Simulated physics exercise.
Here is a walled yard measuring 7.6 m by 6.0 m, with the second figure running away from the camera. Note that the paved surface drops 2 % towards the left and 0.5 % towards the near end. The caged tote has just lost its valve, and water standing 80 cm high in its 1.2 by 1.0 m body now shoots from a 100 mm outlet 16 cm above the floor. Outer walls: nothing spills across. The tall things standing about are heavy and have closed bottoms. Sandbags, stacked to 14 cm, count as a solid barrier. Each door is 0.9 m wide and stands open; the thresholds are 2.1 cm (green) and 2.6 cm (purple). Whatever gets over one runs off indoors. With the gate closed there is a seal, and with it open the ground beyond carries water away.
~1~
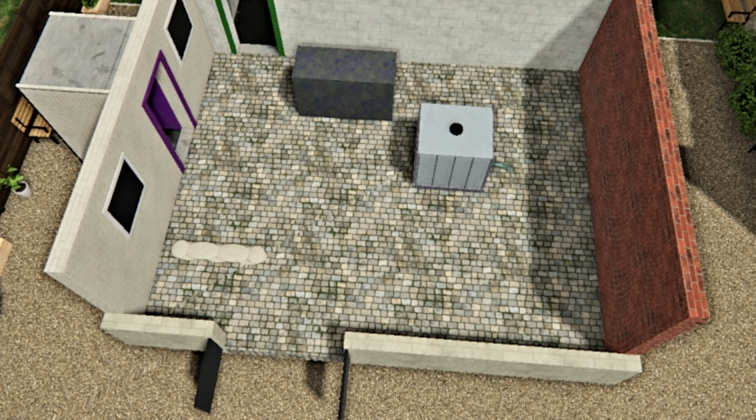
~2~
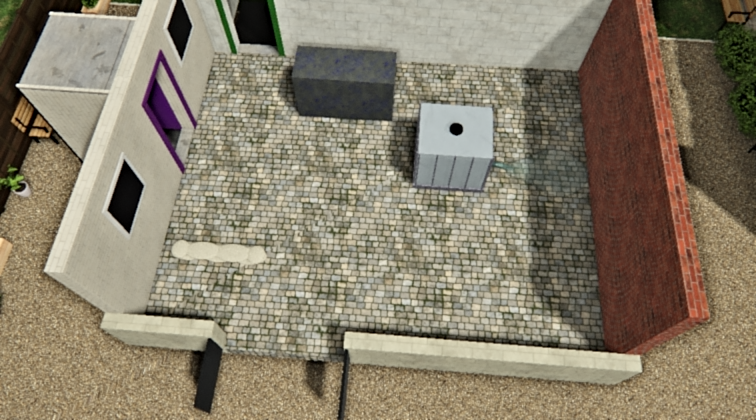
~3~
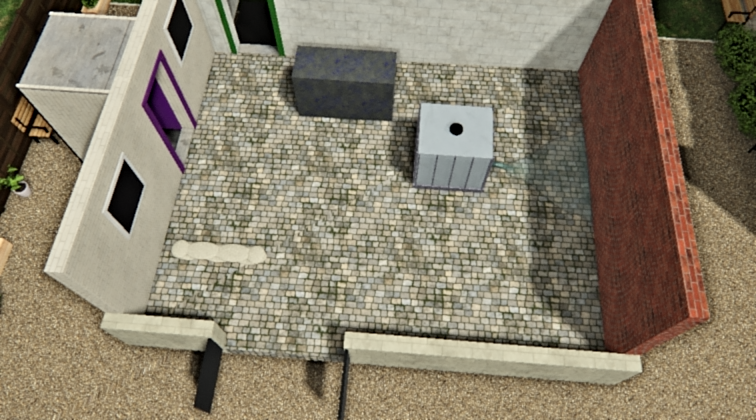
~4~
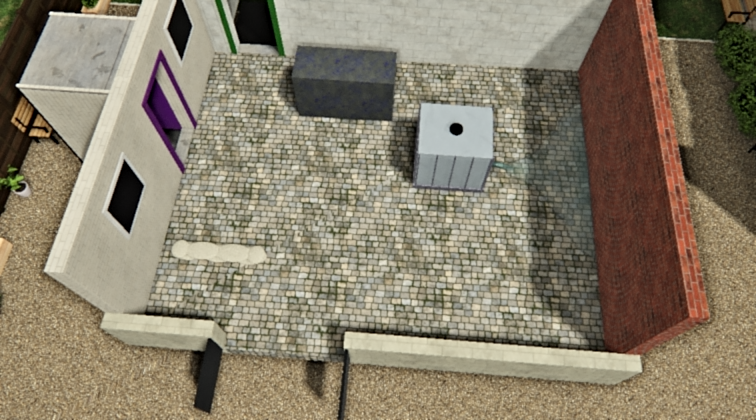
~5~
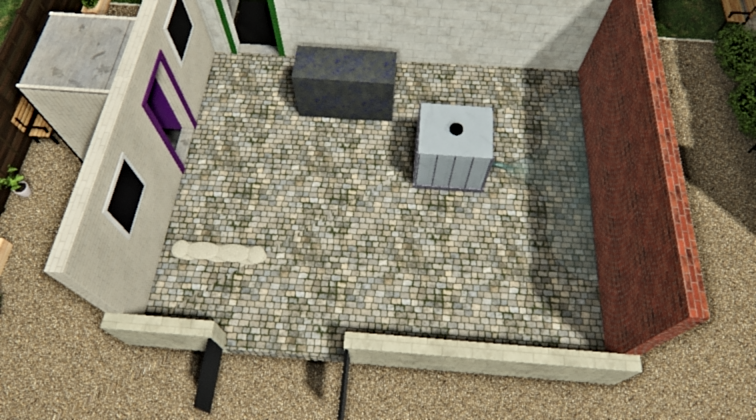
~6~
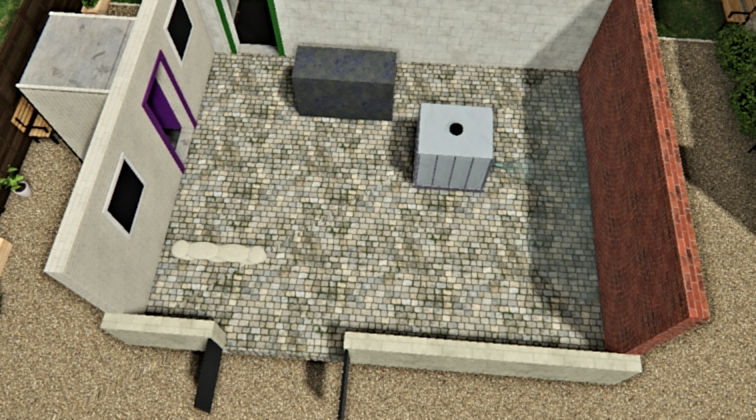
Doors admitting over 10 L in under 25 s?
Green door: Not over; purple door: Not over.
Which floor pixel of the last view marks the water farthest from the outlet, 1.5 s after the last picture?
Tip position: Roughly (591, 328), last view.
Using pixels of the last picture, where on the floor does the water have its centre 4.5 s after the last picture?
Centre of water: Approx. (533, 188).
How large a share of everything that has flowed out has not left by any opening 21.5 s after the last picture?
Close to 94 percent.
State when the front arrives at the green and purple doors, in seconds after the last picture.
Green door 11.5 seconds, purple door 16.5 seconds.
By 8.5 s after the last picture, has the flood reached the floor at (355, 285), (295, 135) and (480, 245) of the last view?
One by one, I'd say swamped, spared and swamped.
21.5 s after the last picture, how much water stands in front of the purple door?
It comes to some 2.5 cm deep at that spot.
Then, 1.5 s after the last picture water covers 20 % of the floor and is deepest (7 cm) near (577, 176); green door not reached, purple door not reached.
Then, 4.5 s after the last picture water covers 30 % of the floor and is deepest (6 cm) near (577, 176); green door not reached, purple door not reached.
Then, 8.5 s after the last picture water covers 45 % of the floor and is deepest (6 cm) near (577, 176); green door not reached, purple door not reached.
Then, 12.5 s after the last picture water covers 65 % of the floor and is deepest (5 cm) near (577, 176); green door 0.76 cm at the sill, 0 L in, purple door not reached.
Then, 21.5 s after the last picture water covers 80 % of the floor and is deepest (5 cm) near (509, 172); green door 0.79 cm at the sill, 0 L in, purple door 2.6 cm at the sill, 0 L in.
